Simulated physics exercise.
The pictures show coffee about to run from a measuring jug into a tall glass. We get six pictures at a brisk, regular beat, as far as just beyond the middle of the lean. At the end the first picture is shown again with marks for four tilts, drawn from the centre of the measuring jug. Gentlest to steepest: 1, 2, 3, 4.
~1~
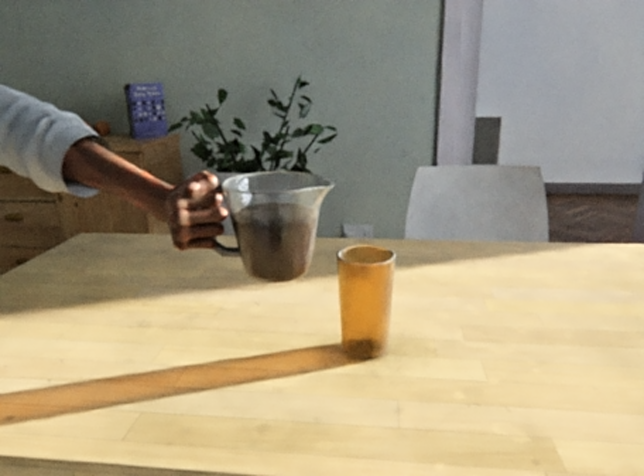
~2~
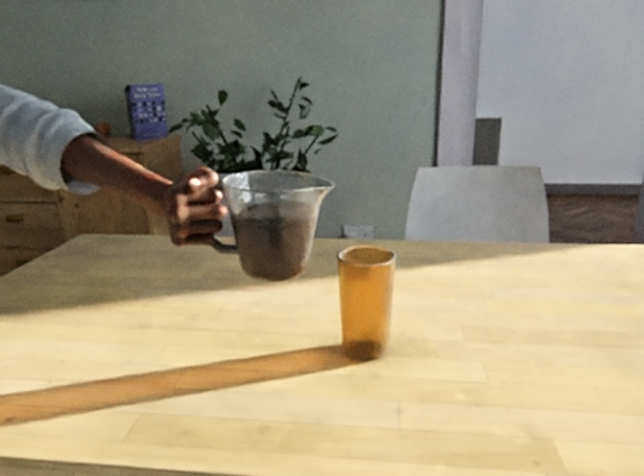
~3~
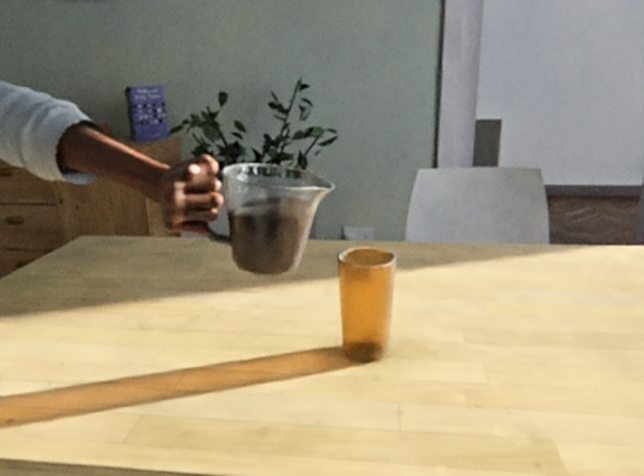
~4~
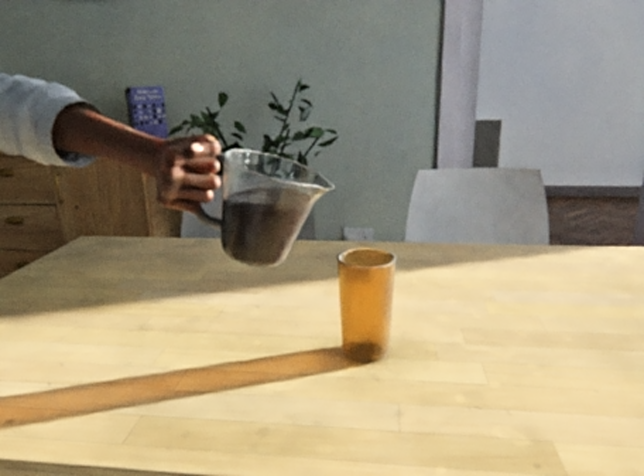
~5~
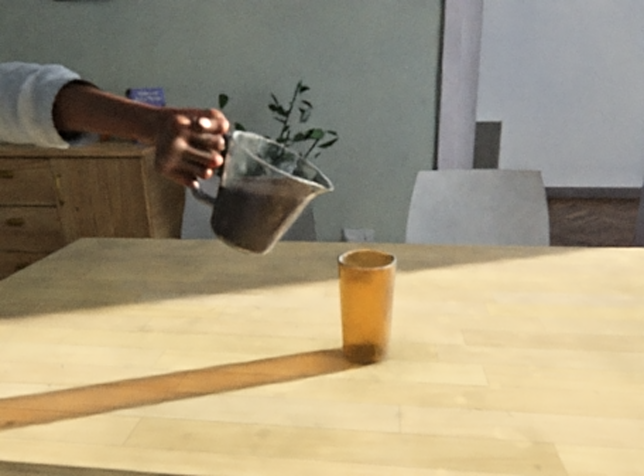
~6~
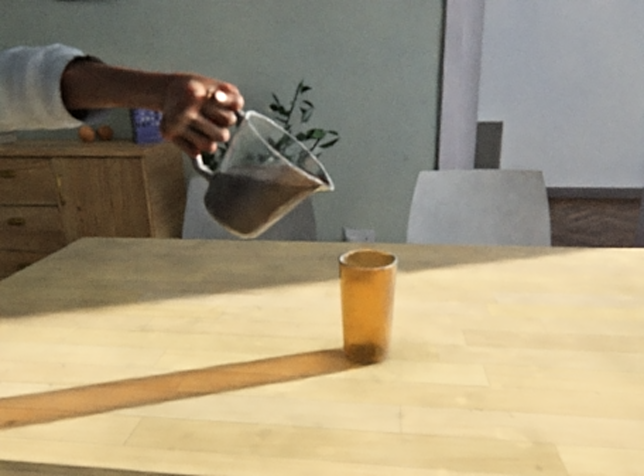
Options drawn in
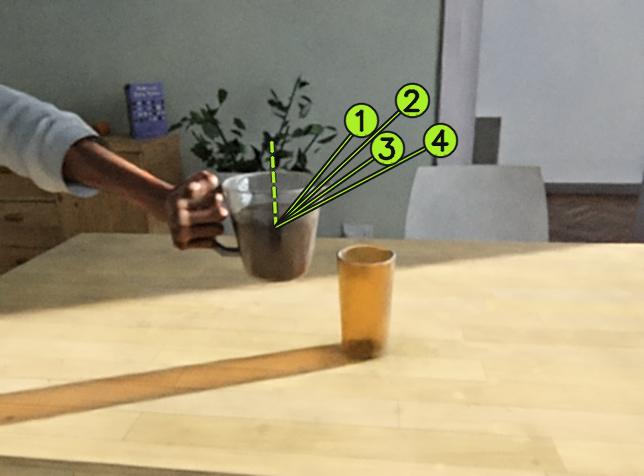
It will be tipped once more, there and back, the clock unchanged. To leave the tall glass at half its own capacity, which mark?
3 works best here.
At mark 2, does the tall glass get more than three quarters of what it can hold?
No, less.
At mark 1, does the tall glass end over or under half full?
Under.
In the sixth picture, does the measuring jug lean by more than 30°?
Yes.
On the marked copy, 1 at (351, 134); 2 at (399, 111); 3 at (373, 158); 4 at (425, 148).
With 1, the tall glass ends with about 12 % of what it can hold.
With 2, the tall glass ends with about 27 % of what it can hold.
With 3, the tall glass ends with about 47 % of what it can hold.
With 4, the tall glass ends with about 70 % of what it can hold.
